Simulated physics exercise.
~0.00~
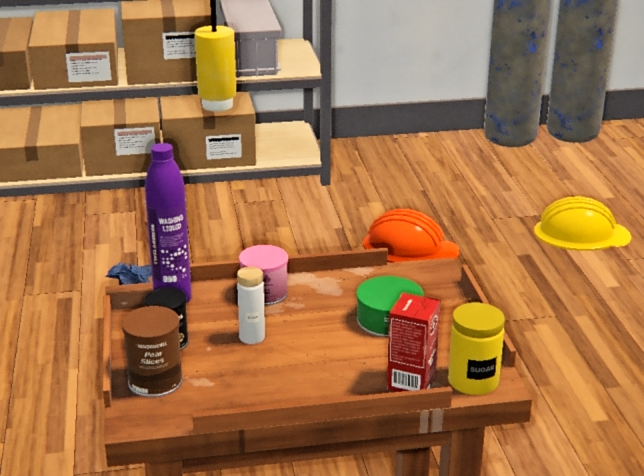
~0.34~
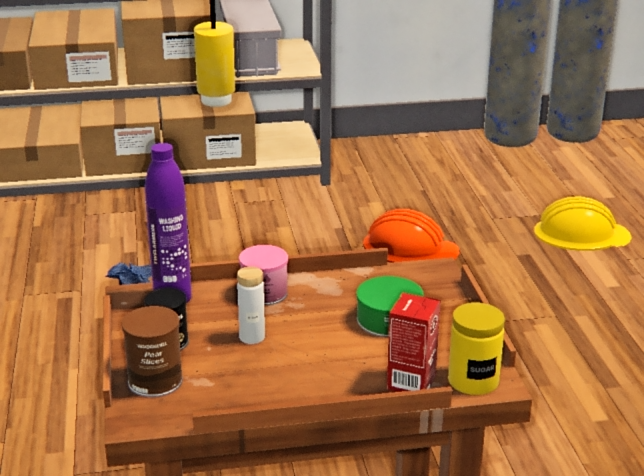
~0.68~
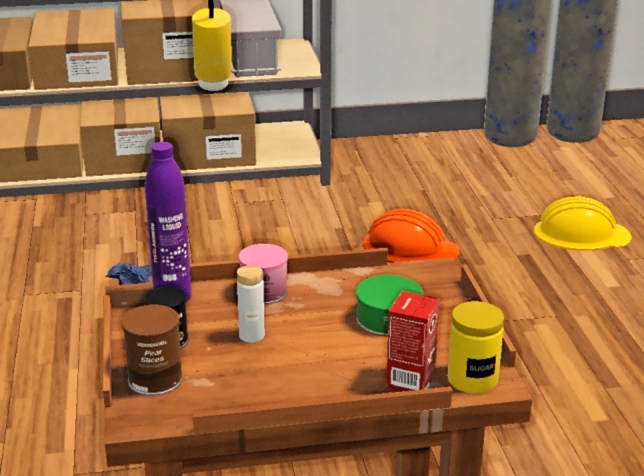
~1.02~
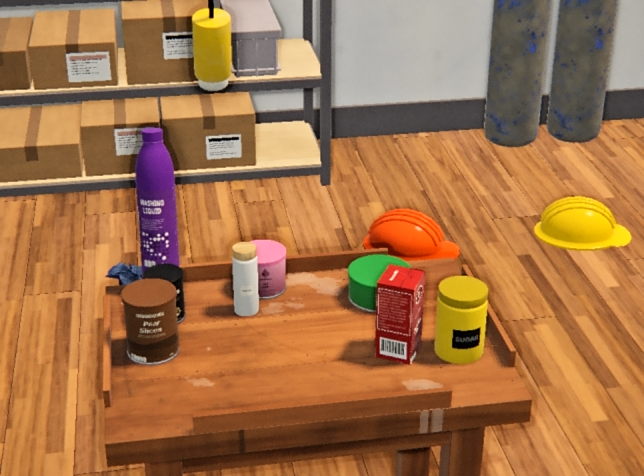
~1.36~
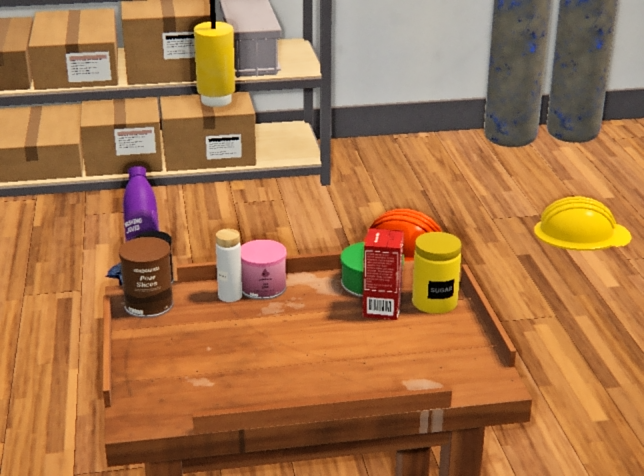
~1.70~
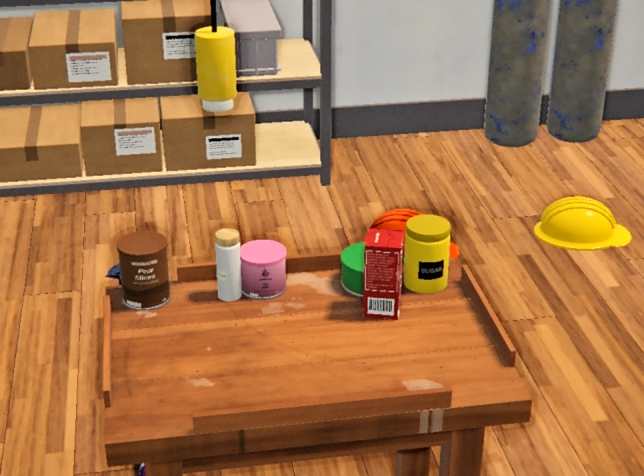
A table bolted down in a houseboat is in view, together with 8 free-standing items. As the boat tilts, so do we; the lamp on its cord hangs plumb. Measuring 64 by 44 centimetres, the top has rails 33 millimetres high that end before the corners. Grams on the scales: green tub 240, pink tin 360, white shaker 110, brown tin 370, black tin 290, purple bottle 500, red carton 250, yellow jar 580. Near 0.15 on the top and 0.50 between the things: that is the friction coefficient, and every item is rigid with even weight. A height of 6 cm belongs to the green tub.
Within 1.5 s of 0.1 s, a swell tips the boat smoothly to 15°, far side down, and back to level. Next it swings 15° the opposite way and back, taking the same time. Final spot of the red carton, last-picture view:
About (413, 356).
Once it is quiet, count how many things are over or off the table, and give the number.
The answer: 2.
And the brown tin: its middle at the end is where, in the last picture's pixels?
Near (148, 349).
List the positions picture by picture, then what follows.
In the first picture, boat level; red carton (414, 345); green tub (390, 306).
In the second picture, heel 3°, far side down; white shaker (251, 305); brown tin (153, 352).
In the third picture, heel 13°, far side down; purple bottle (167, 224).
In the fourth picture, heel 13°, far side down; purple bottle (157, 211) tipped 8° from how it sat; yellow jar (461, 320) slid 9 cm.
In the fifth picture, heel 3°, far side down; pink tin (263, 270) slid 2 cm.
In the sixth picture, boat level; red carton (383, 274) slid 22 cm; brown tin (144, 270) slid 26 cm.
After 2.30 s, heel 15°, near side down; red carton slid 20 cm near (386, 280); brown tin slid 24 cm; yellow jar slid 29 cm.
After 2.60 s, heel 11°, near side down; red carton slid 10 cm near (400, 313); brown tin slid 16 cm; yellow jar slid 20 cm.
After 2.70 s, heel 8°, near side down; red carton slid 5 cm near (407, 329); yellow jar slid 16 cm; pink tin slid 15 cm.
After 2.90 s, heel 2°, near side down; red carton slid 3 cm near (415, 355); pink tin slid 23 cm; green tub slid 12 cm.
At rest (3.6 s), off the table, black tin and purple bottle; not toppled but over 5 cm from the start, green tub, pink tin, white shaker and yellow jar; the other 2 in place, give or take 5 cm. In the last view, red carton near (413, 356).
